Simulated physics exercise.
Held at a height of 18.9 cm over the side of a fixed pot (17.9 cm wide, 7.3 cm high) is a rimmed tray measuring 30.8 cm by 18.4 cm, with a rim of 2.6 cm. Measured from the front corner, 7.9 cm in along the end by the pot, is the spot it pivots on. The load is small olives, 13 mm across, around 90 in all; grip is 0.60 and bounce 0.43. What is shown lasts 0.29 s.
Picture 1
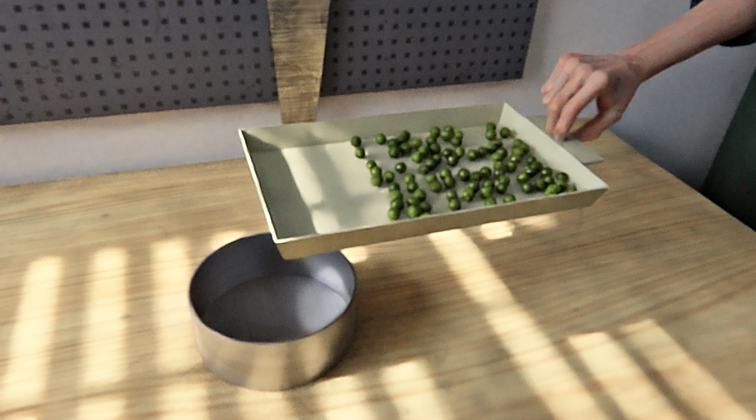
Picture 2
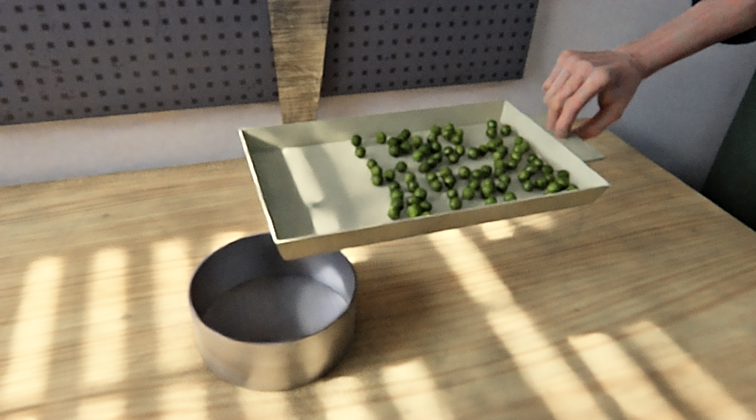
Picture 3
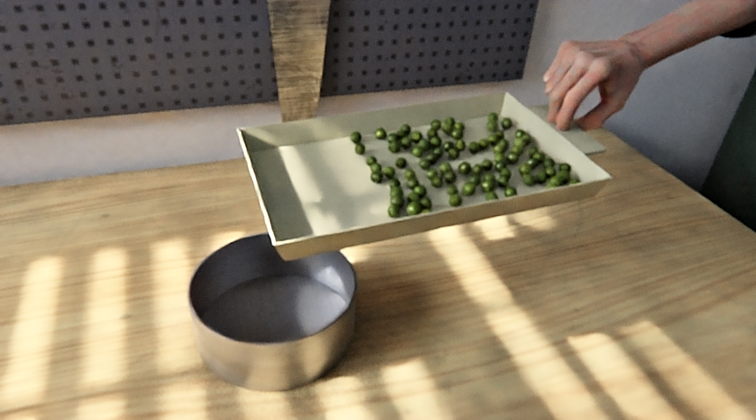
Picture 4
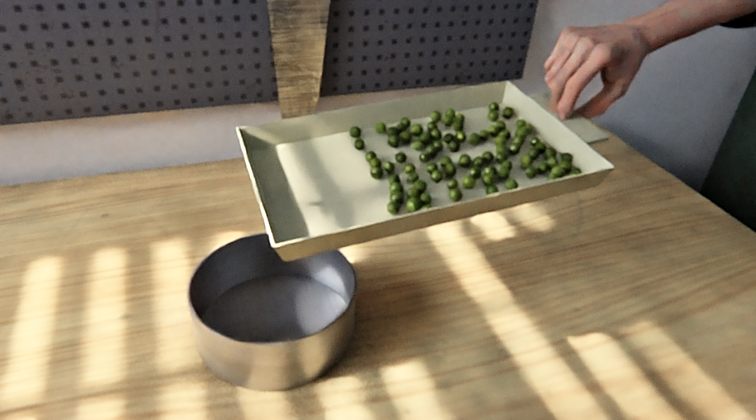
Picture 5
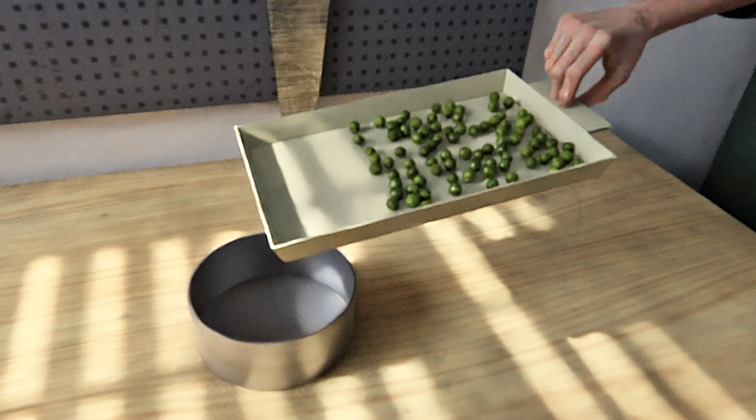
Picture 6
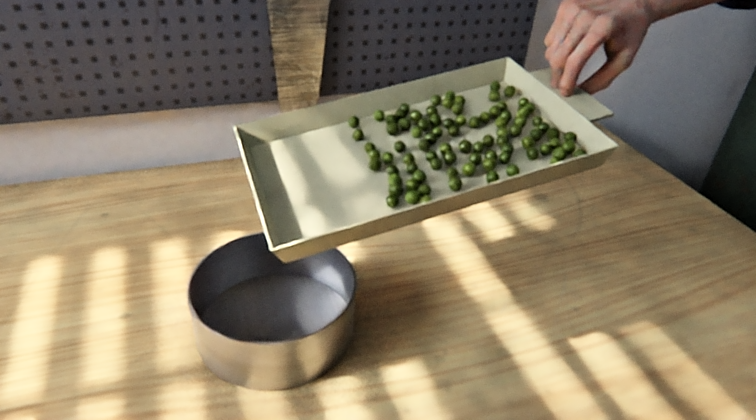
On a sunlit wooden table, a hand slowly raises the right side of a tray of olives.
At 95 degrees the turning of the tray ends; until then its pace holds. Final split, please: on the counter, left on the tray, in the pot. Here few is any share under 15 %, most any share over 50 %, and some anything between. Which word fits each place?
Counter: Most; tray: Few; pot: Some.
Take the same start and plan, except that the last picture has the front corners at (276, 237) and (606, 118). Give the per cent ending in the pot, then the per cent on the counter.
Split: Pot = 55, counter = 45.
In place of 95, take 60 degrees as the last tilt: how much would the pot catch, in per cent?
0 %.
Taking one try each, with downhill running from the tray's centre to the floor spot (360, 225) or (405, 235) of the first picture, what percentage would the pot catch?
About 5 per cent on the first try and 20 per cent on the second.
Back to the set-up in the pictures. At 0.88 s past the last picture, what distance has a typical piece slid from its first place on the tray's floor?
It has moved some 16 cm from its start.
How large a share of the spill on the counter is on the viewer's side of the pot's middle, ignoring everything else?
About 100 percent of the spill.
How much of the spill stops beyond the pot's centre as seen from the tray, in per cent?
Near 100 in a hundred.
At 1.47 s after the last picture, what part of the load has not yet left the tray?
Value: About 100%.
Then, 0.88 s after the last picture, tilt 49 degrees; the tray holds 100 %, the pot 0 %.
Then, 1.47 s after the last picture, tilt 76 degrees; the tray holds 100 %, the pot 0 %.
Then, 2.12 s after the last picture, tilt 95 degrees; the tray holds 5 %, the pot 20 %.
In the end, counter 80 %, tray 0 %, pot 20 %.
